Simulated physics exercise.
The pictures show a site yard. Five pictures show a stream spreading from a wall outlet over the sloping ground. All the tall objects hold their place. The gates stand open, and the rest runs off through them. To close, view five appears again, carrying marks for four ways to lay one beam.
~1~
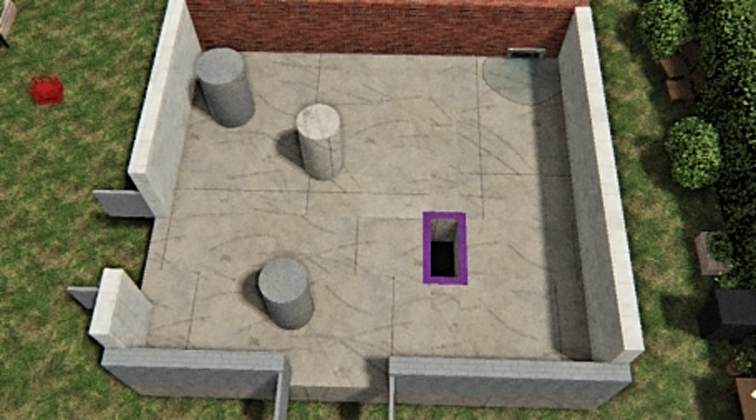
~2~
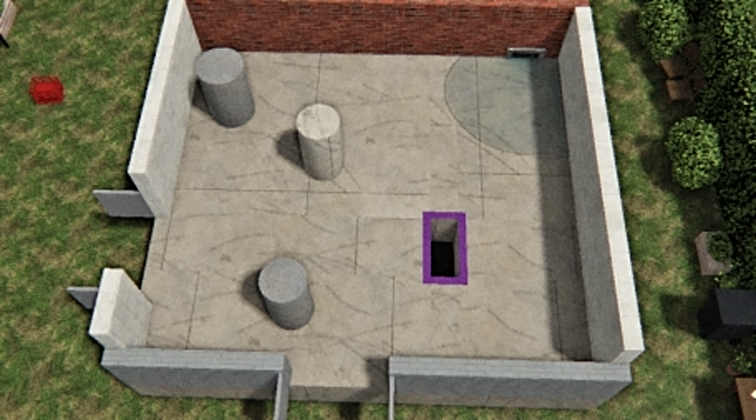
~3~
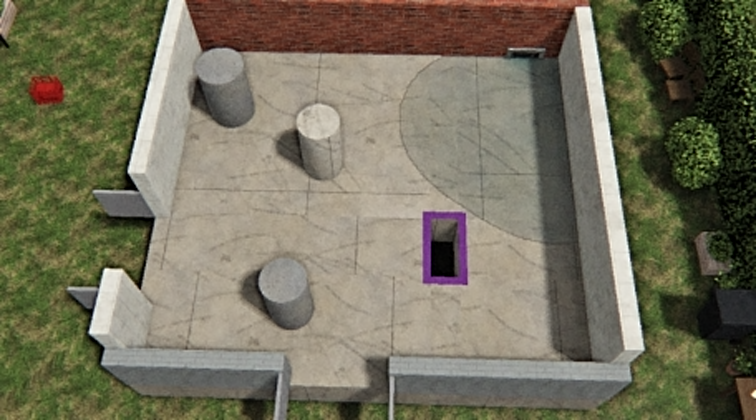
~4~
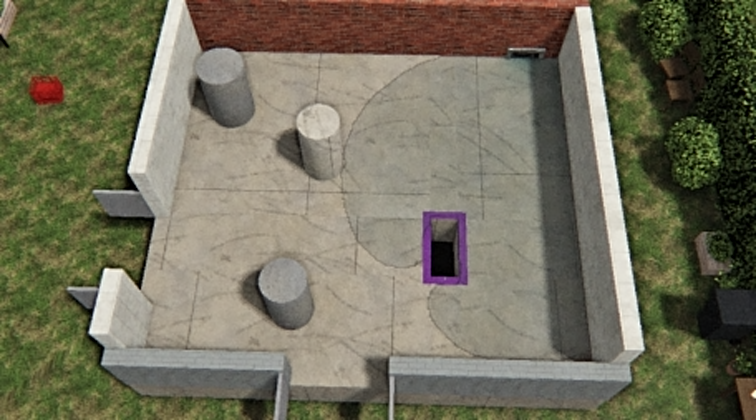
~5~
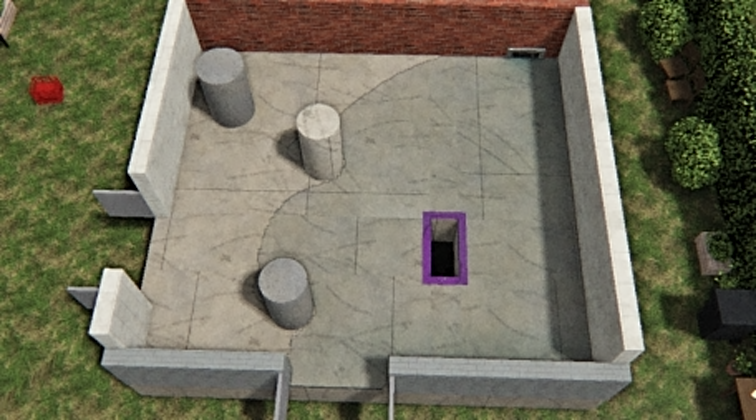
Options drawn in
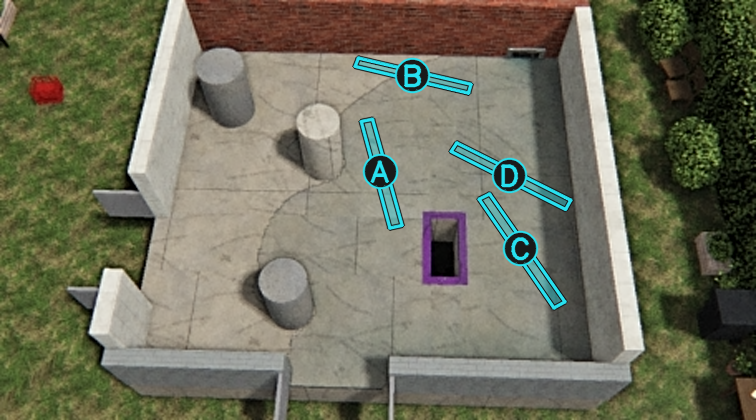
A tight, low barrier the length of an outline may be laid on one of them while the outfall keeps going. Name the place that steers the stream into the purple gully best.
Use place A.
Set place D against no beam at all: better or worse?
Place D is worse.
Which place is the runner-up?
The answer is B.
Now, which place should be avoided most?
That is place D.
In cyan, A from (366, 120) to (396, 226); B from (356, 62) to (469, 88); C from (484, 196) to (559, 304); D from (453, 147) to (568, 204).
Choosing A, about 45 % of the stream goes into the purple gully, about 53 % out by the gates.
Choosing B, about 31 % of the stream goes into the purple gully, about 69 % out by the gates.
Choosing C, about 18 % of the stream goes into the purple gully, about 82 % out by the gates.
Choosing D, about 2 % of the stream goes into the purple gully, about 97 % out by the gates.
